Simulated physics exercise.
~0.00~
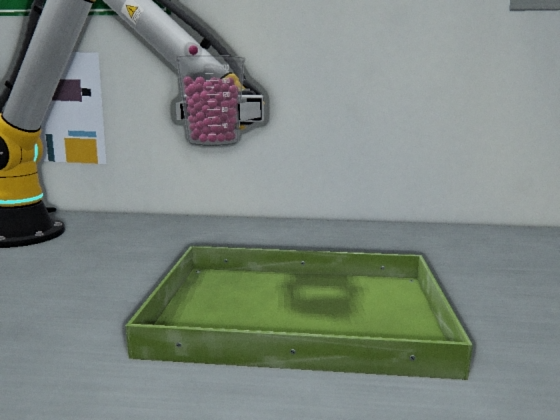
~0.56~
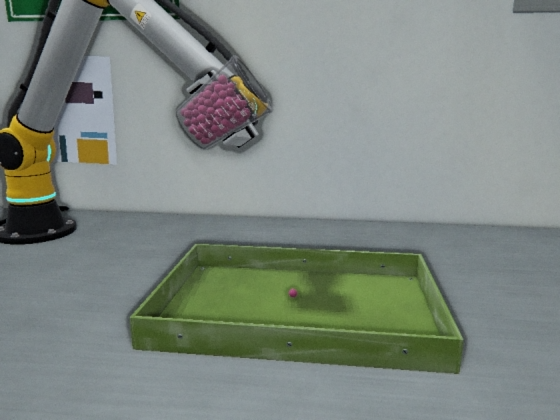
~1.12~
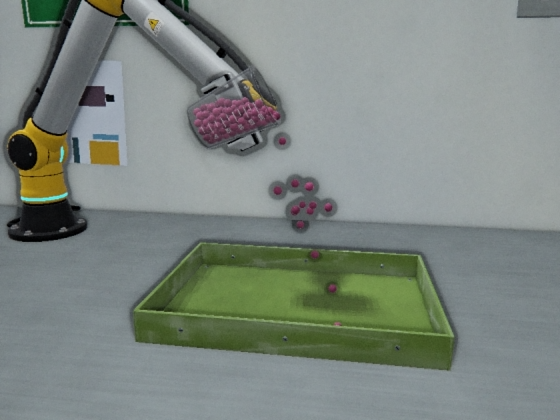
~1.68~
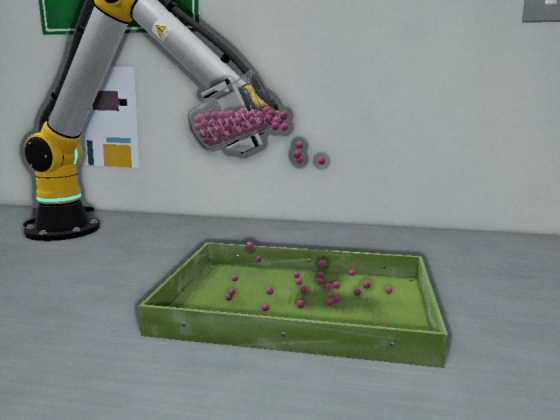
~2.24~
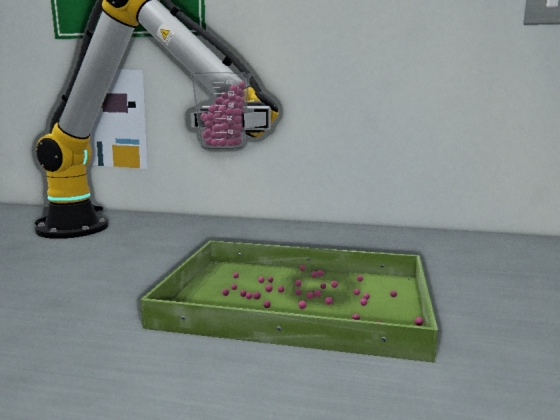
At the start, a robot arm holds a clear container packed with pink beads upright above an empty, shallow green tray on a grey table. The arm tips the container to the right, and a first bead drops into the tray. As it leans further onto its side, a cluster of beads spills from the mouth and falls. More beads tumble out and scatter across the tray while the last few are still in the air. Finally the arm turns the container upright again, still mostly full, with a loose spread of pink beads lying in the tray.
